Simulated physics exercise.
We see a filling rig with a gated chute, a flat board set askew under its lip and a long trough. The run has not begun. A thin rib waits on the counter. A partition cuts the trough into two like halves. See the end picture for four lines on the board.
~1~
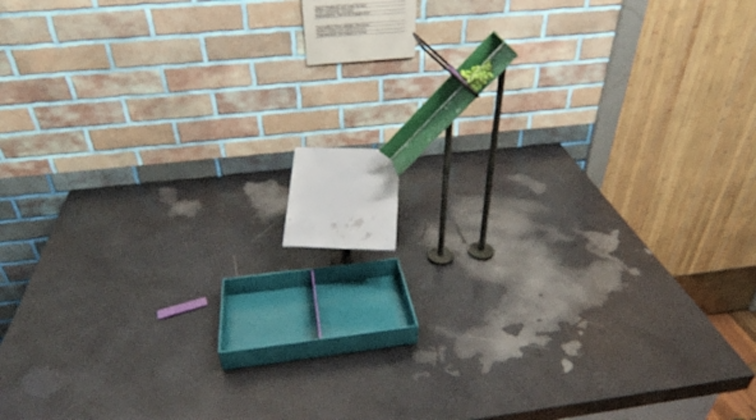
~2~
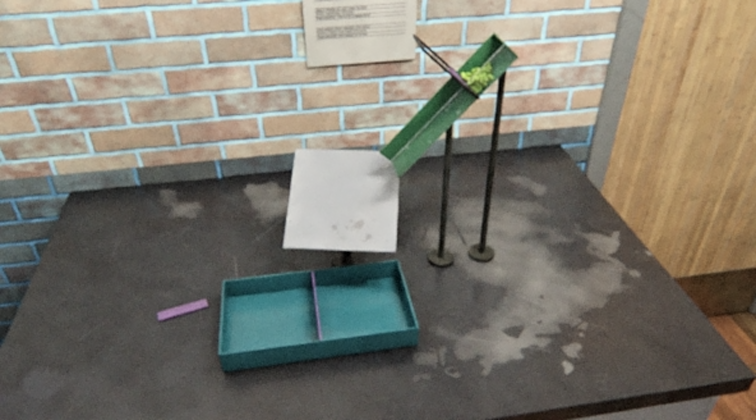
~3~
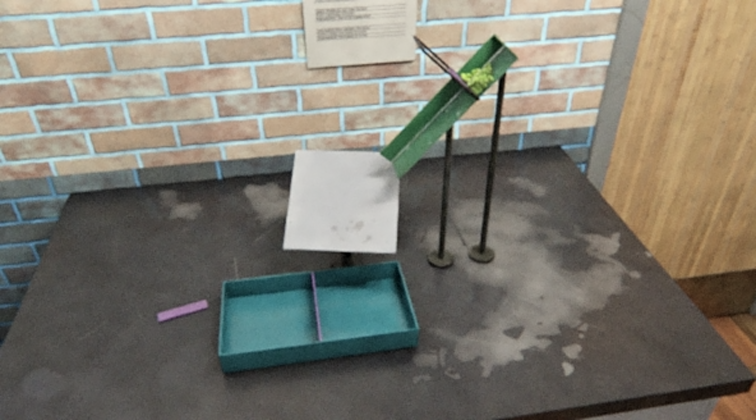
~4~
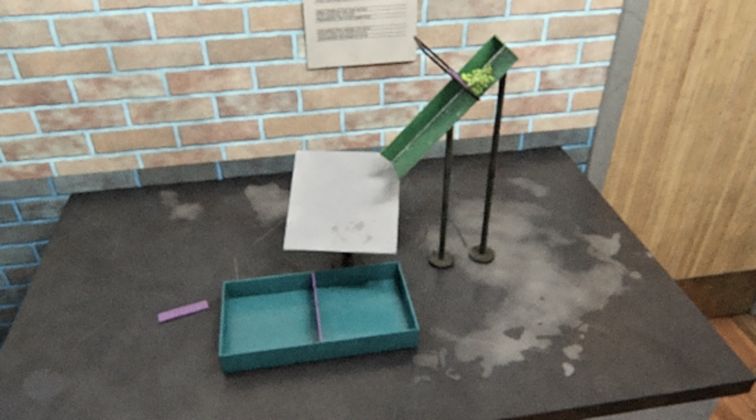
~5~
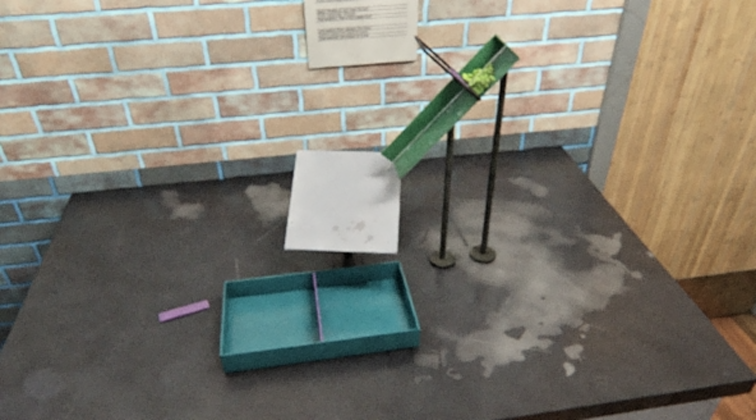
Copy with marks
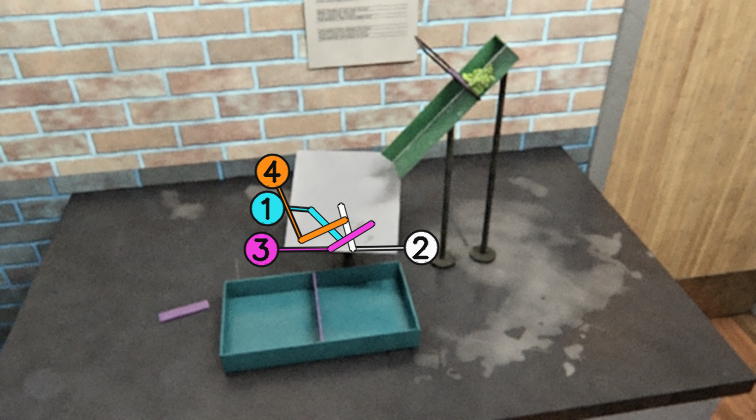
A dark, stained tabletop stands before a pale brick wall with a printed sheet on it and wood panelling at the right, seen from above and in front. A green sloping chute on two black stands holds bright green peas behind a gate near its top, above a tilted grey board, a teal trough split by a purple divider, and a loose purple strip at left. Nothing visibly moves; the peas stay behind the shut gate.
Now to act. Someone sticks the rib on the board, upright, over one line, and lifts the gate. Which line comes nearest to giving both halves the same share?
4 is best.
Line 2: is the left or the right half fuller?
More lands on the right.
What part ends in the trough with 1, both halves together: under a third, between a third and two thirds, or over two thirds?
Line 1 gives over two thirds.
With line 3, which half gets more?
The left half.
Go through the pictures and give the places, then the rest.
In the first frame, load behind the gate near (476, 75), dried peas; lip of the chute near (395, 168), sloping fairly steeply.
In the second frame, middle of the board near (344, 198), tilted fairly steeply; middle of its low edge near (339, 250); of its high edge near (348, 150).
In the third frame, front corners of the trough near (219, 355) and (418, 328); front end of its middle wall near (321, 342); gate still shut near (456, 76).
In the fourth frame, middle of the load near (477, 79); lip near (396, 172).
In the fifth frame, middle of the load near (478, 79); lip near (397, 171).
On the marked copy, line 1 from (311, 210) to (342, 241); line 2 from (341, 206) to (353, 248); line 3 from (371, 223) to (330, 249); line 4 from (345, 220) to (301, 240).
Choosing 1, of what is caught, a small share in the left half, all but a few in the right.
Choosing 2, of what is caught, a small share in the left half, the bulk in the right.
Choosing 3, of what is caught, all but a few in the left half, only a few in the right.
Choosing 4, of what is caught, close to two thirds in the left half, close to a third in the right.
